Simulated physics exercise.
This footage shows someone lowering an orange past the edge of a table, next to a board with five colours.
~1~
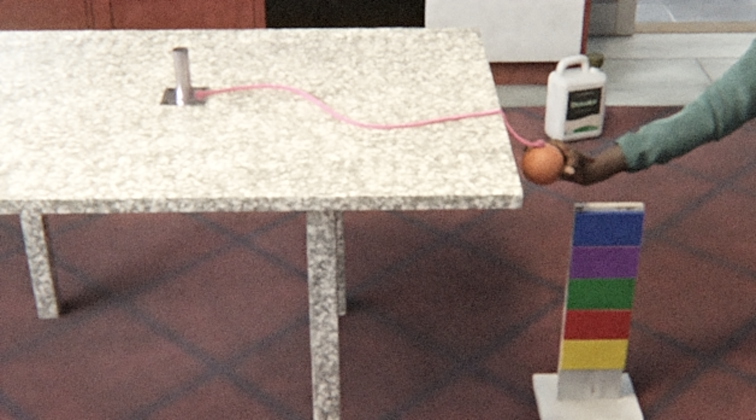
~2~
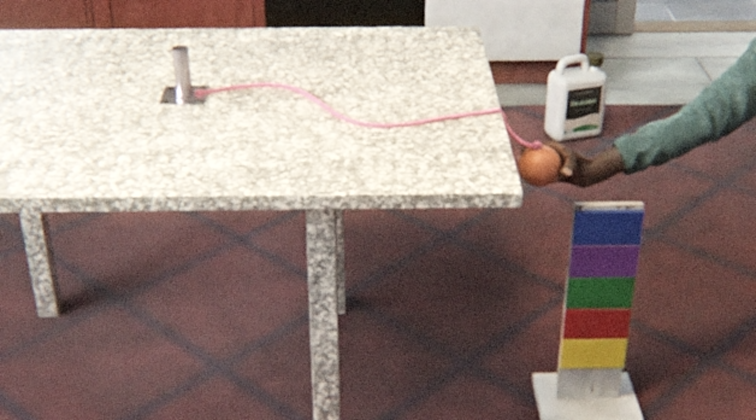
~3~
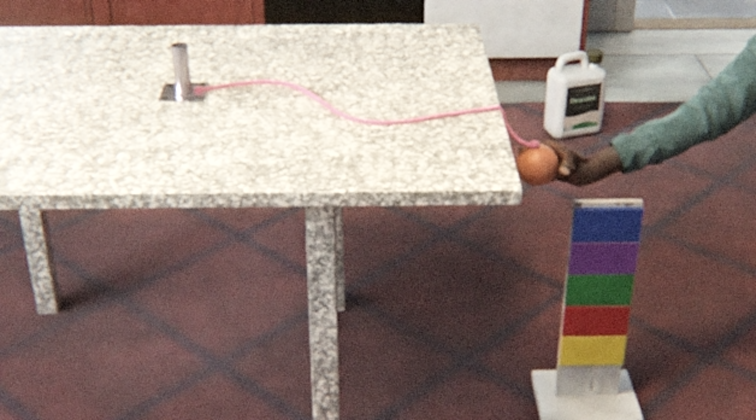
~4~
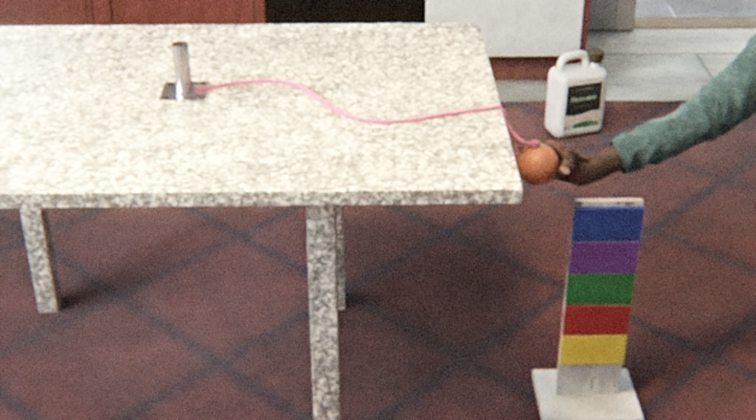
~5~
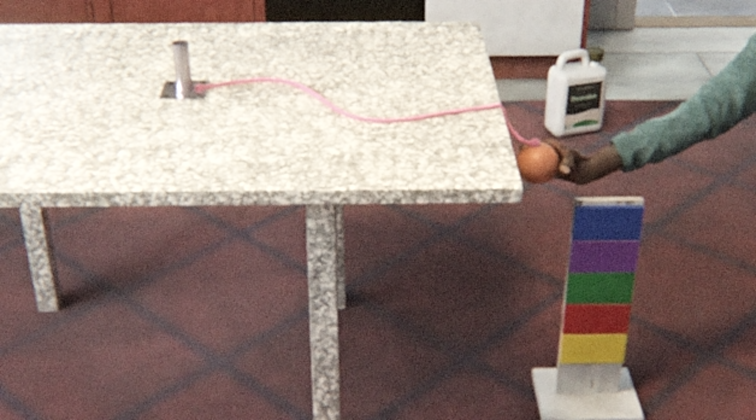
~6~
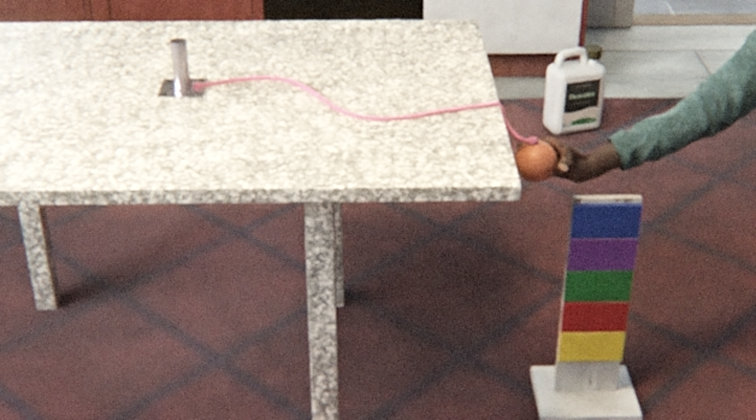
A hand holding an orange ball on a pink cord beside a speckled table, staying nearly still near a colour-striped stand.
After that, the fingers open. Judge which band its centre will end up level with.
I would say blue.
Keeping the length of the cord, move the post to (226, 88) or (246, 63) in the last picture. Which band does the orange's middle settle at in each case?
Result 1: Purple. Result 2: Purple.
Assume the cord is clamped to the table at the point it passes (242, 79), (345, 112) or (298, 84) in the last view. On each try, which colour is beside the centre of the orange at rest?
Try one: Blue. Try two: Above them all. Try three: Blue.
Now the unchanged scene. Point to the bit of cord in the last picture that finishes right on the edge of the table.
Look close to (453, 110) - that's the one.
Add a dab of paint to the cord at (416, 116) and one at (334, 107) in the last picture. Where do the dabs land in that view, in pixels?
Final spots: (462, 101), then (371, 96).
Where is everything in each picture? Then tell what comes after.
Orange (542, 165); blue (609, 230); purple (605, 263); green (601, 295); red (598, 326); yellow (594, 355), in the first picture.
Orange (540, 166); cord through (232, 88) (301, 92) (339, 116) (411, 124) (479, 113), in the second picture.
Orange (538, 165), in the third picture.
Orange (538, 165); cord through (232, 84) (301, 88) (339, 112) (412, 120) (479, 110), in the fourth picture.
Orange (538, 164), in the fifth picture.
Orange (536, 162); cord through (230, 81) (299, 85) (337, 109) (410, 117) (478, 107), in the sixth picture.
Early on, orange near (472, 218); level with blue.
Midway, orange near (498, 224); level with blue.
Finally, orange near (491, 224); level with blue. At blue.
